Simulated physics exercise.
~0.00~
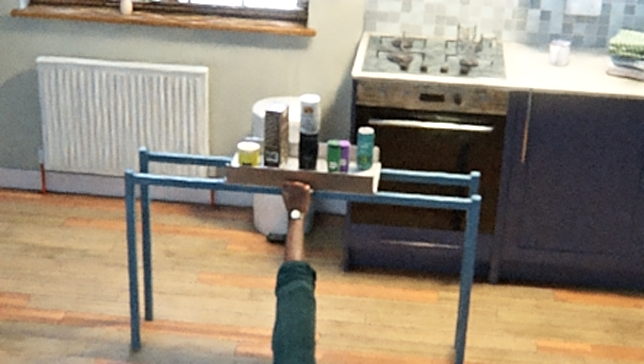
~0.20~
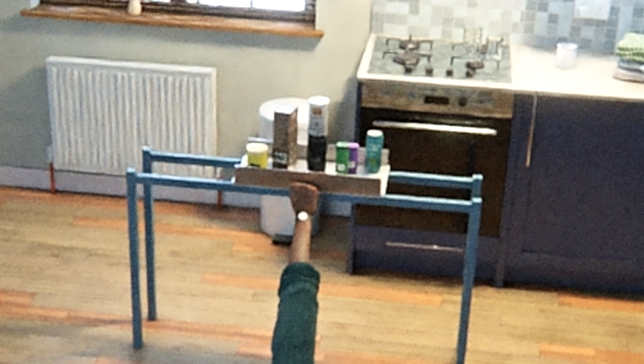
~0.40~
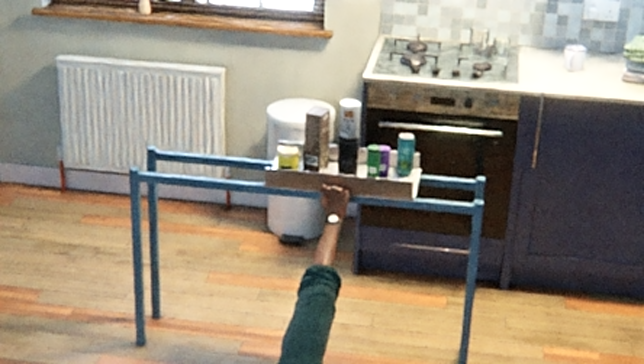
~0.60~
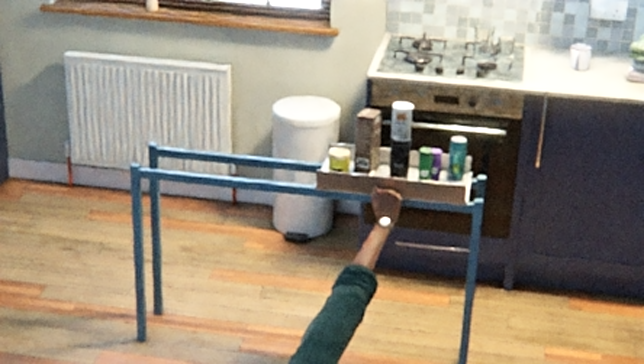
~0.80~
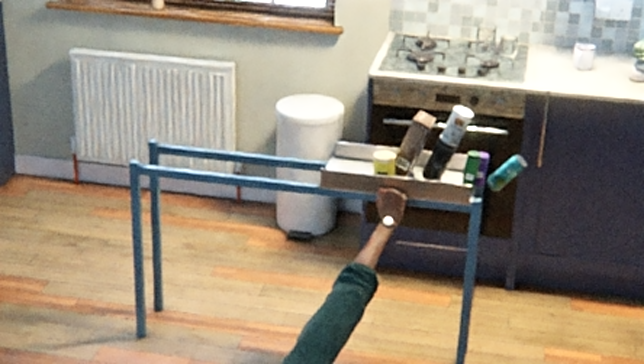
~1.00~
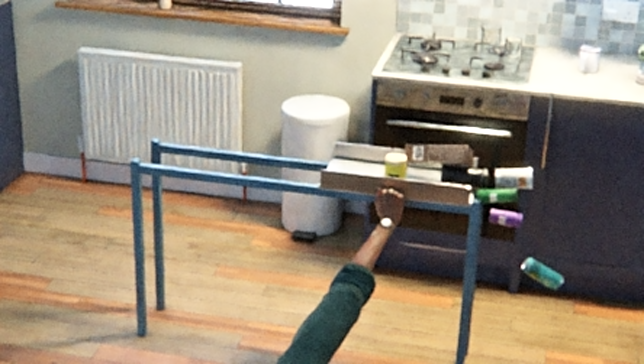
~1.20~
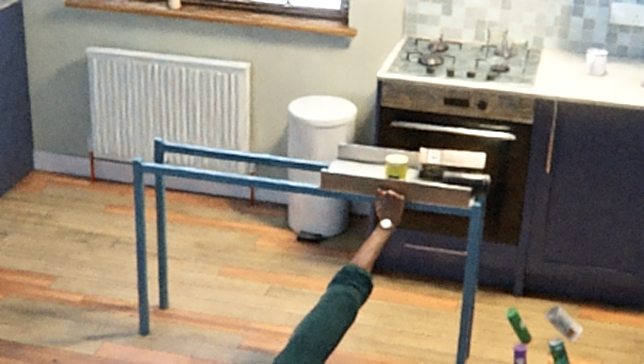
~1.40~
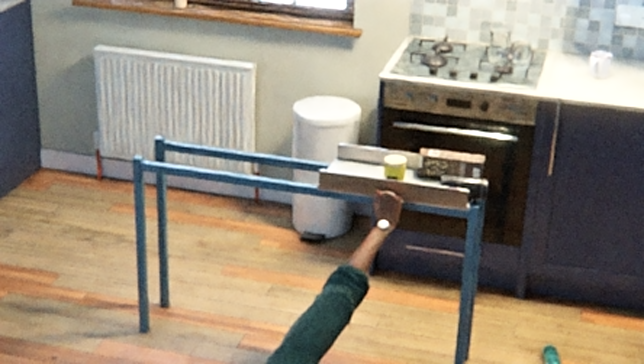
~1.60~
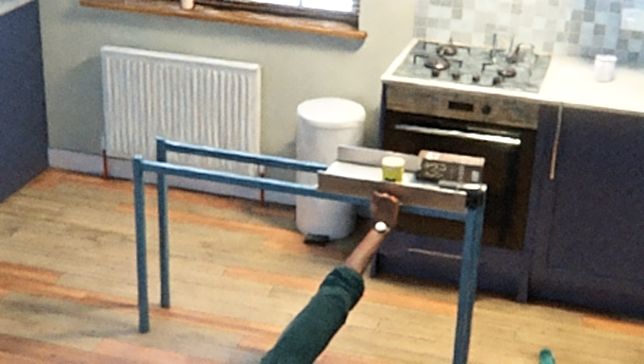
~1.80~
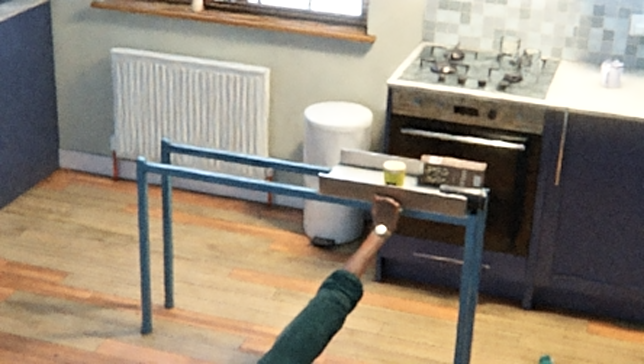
The clip opens on a kitchen where an arm in a dark green sleeve holds the edge of a small tray of containers resting on blue rails. The hand pushes the tray right until it stops abruptly at the right end. The taller items lean over, and the turquoise can tips off the right side. The white tin, green shaker and purple shaker follow it towards the floor, while the brown carton and black jar topple onto the tray. At the end, the yellow jar still stands beside them, and the turquoise can lies on the floor.
